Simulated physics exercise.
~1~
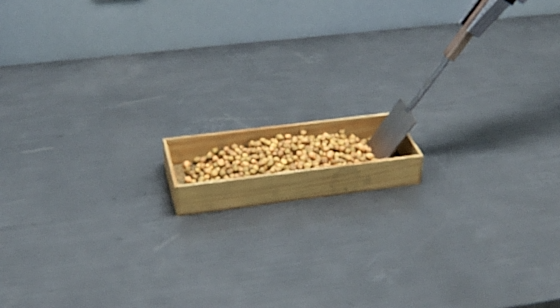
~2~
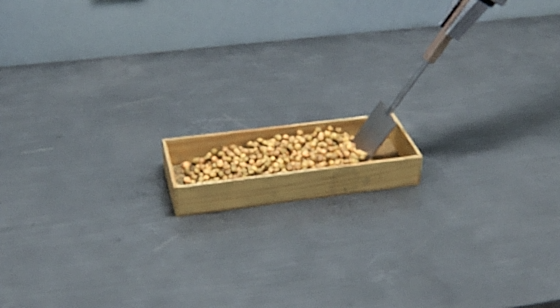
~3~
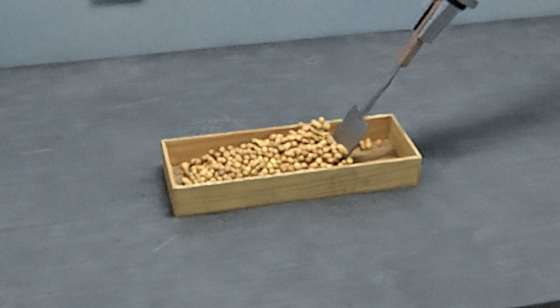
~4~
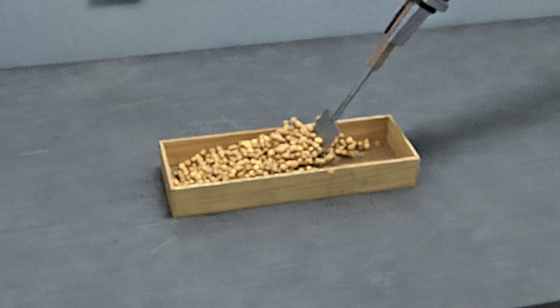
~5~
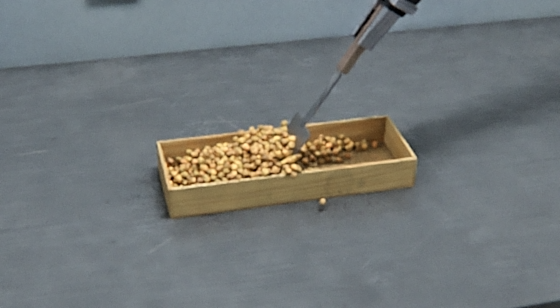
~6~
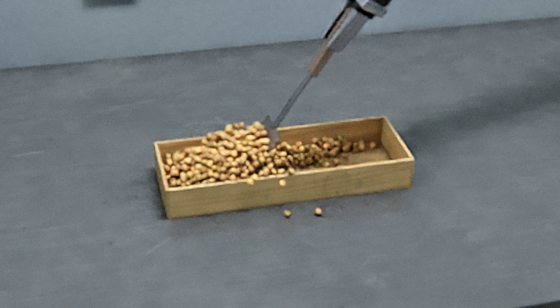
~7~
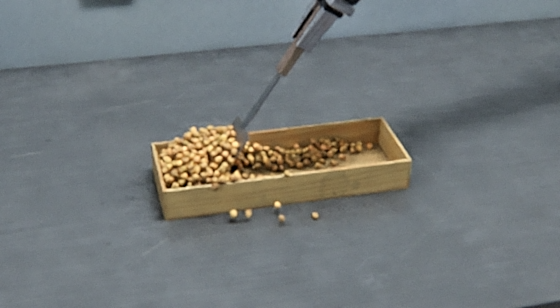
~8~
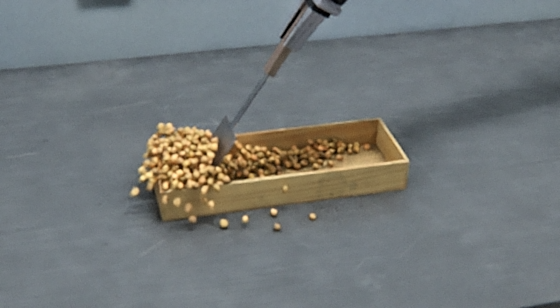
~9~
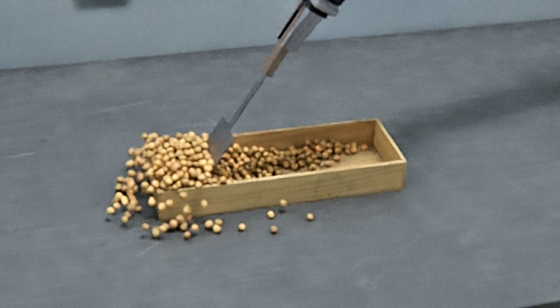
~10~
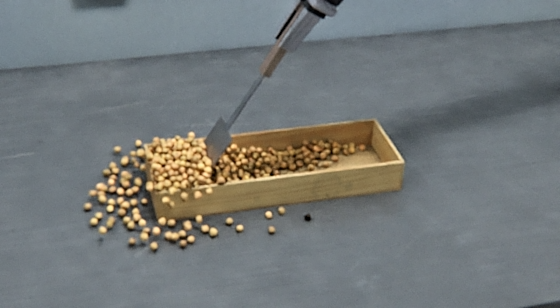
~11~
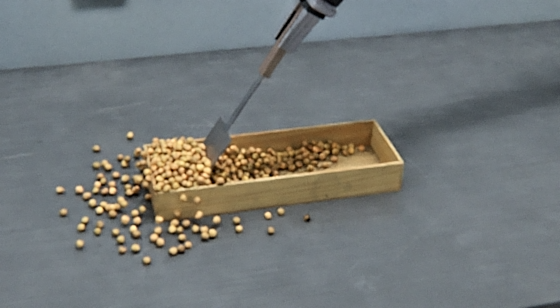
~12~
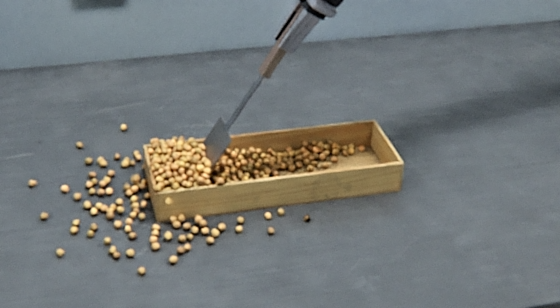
On a grey table top, a robot's turner pushes chickpeas left until some spill from the trough.
